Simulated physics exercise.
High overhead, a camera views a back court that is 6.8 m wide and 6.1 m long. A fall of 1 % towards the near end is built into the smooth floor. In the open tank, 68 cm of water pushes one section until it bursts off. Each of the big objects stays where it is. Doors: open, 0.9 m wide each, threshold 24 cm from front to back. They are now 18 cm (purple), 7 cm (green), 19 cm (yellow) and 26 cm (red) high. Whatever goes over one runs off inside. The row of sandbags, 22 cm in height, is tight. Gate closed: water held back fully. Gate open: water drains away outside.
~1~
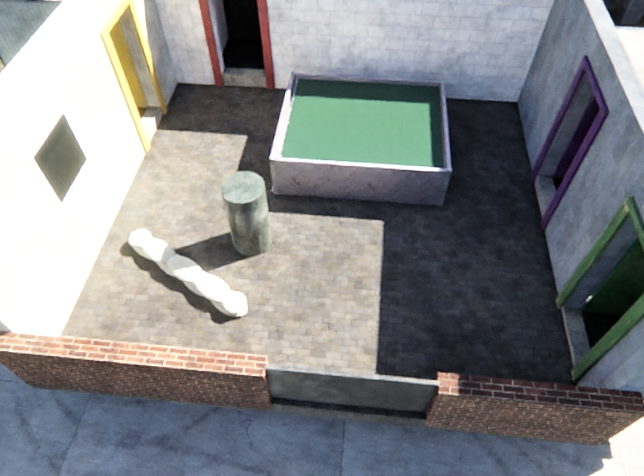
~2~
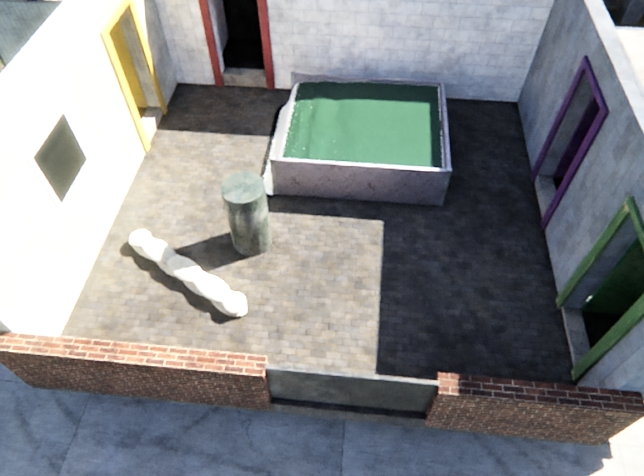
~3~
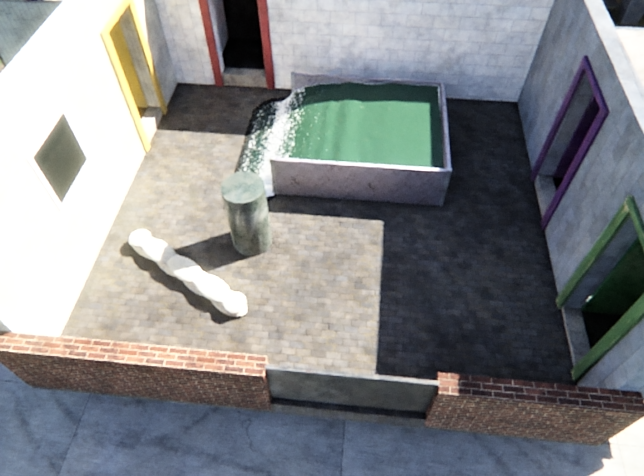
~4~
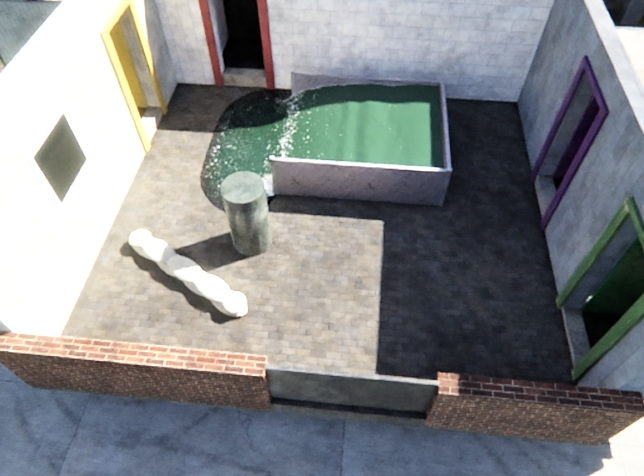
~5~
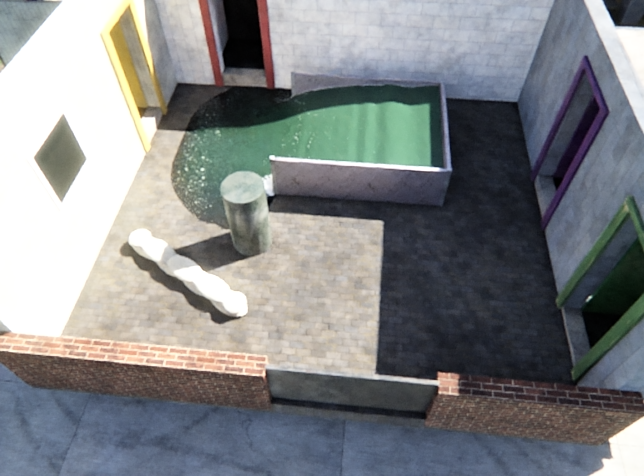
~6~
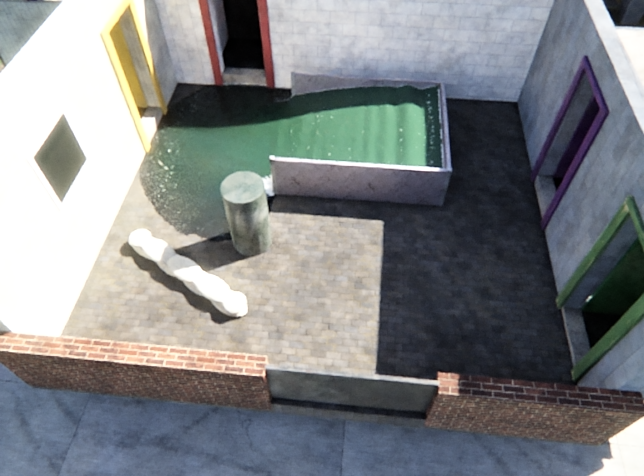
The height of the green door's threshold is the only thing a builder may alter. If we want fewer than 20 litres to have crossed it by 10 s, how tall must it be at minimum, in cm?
It needs to be roughly 16 cm tall.
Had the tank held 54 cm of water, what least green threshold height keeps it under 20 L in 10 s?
The step would need to be some 13.0 cm high.
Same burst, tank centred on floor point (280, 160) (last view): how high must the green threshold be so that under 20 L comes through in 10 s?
It should be around 14.0 cm high.
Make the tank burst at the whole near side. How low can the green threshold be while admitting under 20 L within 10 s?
It should stand roughly 28 cm high.
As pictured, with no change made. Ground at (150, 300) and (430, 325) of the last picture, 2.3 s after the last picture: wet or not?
Taking them in turn, they come out submerged and spared.
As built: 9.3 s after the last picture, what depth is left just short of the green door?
It stands about 14.0 centimetres deep.
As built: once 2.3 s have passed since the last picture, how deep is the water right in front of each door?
Purple door 0 cm, green door 0 cm, yellow door 37 cm, red door 29 cm.
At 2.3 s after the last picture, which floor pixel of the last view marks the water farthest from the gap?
Roughly at (49, 362) in the last view.
Then, 0.7 s after the last picture water covers 30 % of the floor, deepest (43 cm) near (152, 140); it has not reached the green door.
Then, 2.3 s after the last picture water covers 40 % of the floor, deepest (38 cm) near (152, 140); it has not reached the green door.
Then, 9.3 s after the last picture water covers 95 % of the floor, deepest (18 cm) near (438, 401); 14 cm at the green door, 186 litres in over its 7 cm threshold.
At the green door as built, the water peaked near 19 cm, 5.7 s after the last picture.
Run again over the same 10 s with other heights there, 46 litres in over 13.5 cm, 5 litres over 18.5 cm. The limit of 20 litres is kept from about 16 cm up.
